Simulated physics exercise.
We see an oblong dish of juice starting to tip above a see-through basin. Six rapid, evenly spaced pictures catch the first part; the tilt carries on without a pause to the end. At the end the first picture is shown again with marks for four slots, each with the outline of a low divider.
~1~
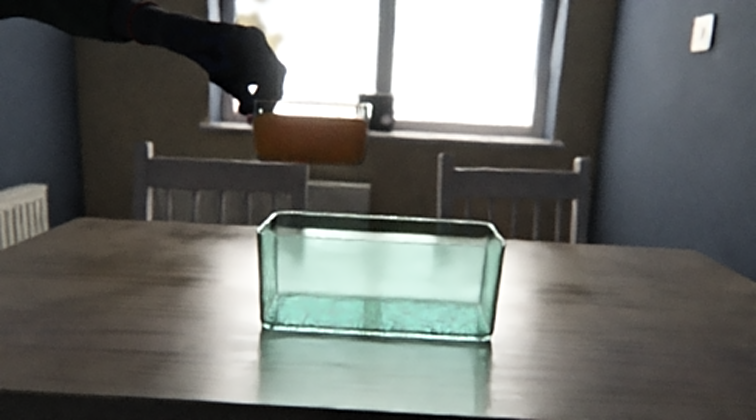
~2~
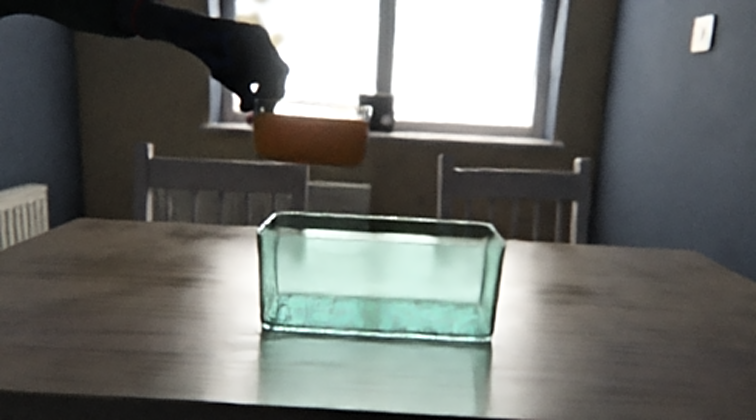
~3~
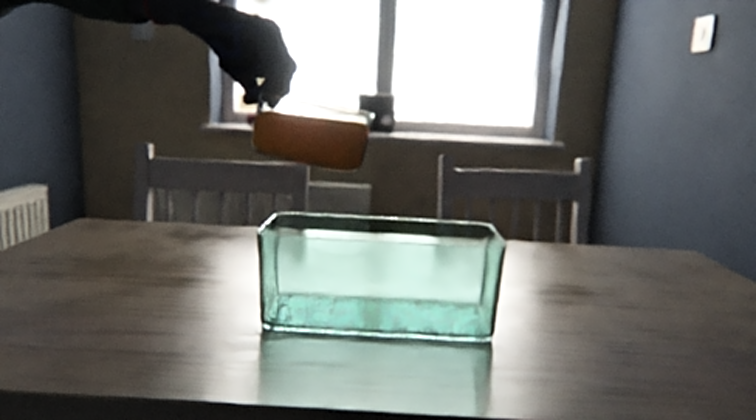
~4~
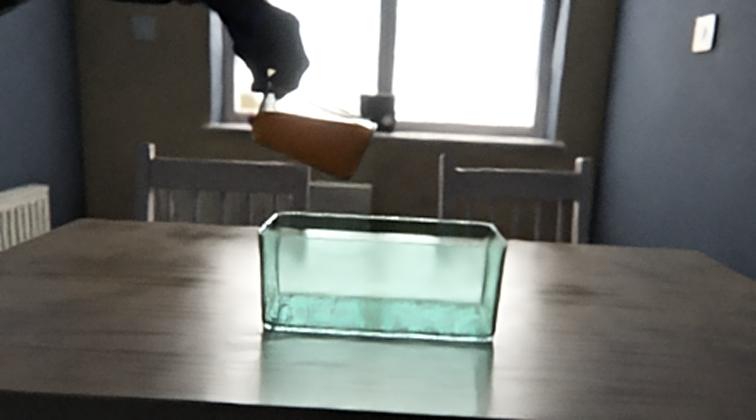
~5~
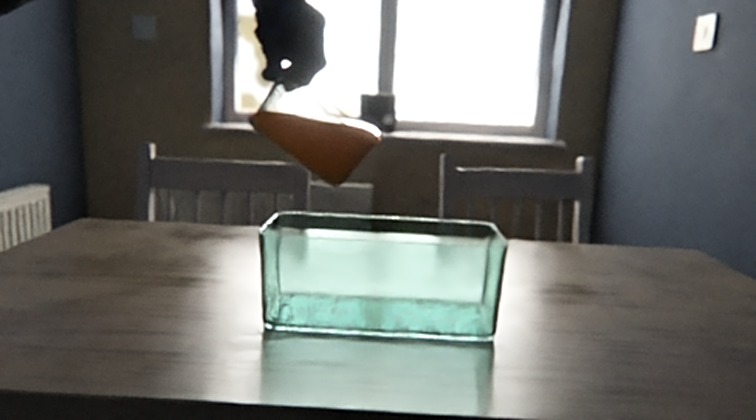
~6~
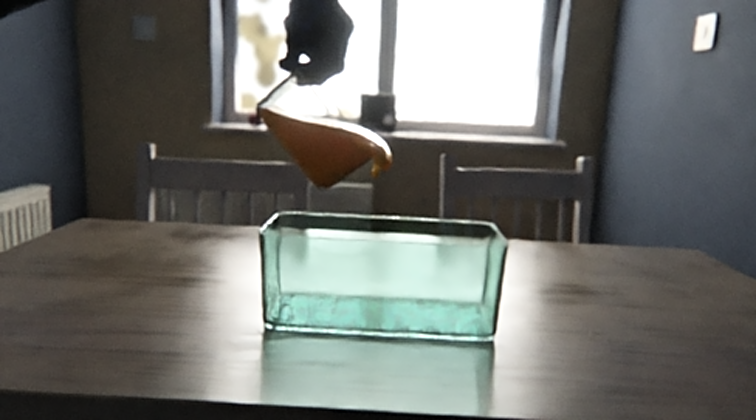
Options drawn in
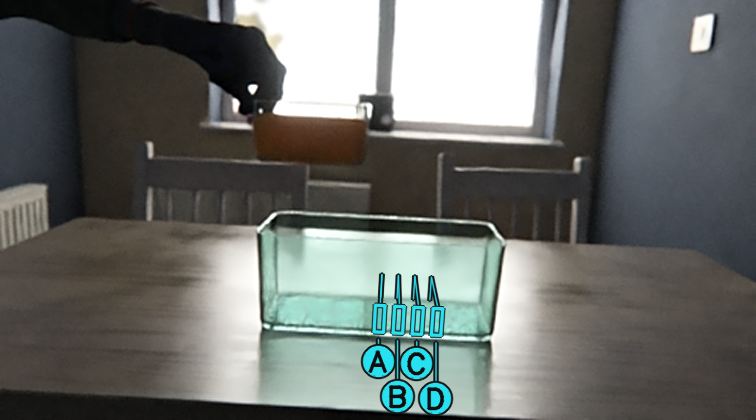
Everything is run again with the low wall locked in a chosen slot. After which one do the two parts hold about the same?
Go for B.
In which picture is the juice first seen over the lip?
Picture 5.
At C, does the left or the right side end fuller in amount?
The left one.
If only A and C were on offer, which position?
Here it is position A.
In cyan, A at (378, 339); B at (397, 340); C at (416, 341); D at (435, 342).
Choosing A, about 36 % ends left of the wall and 60 % right of it; 4 % is lost outside.
Choosing B, about 50 % ends left of the wall and 45 % right of it; 5 % is lost outside.
Choosing C, about 70 % ends left of the wall and 25 % right of it; 6 % is lost outside.
Choosing D, about 76 % ends left of the wall and 18 % right of it; 6 % is lost outside.
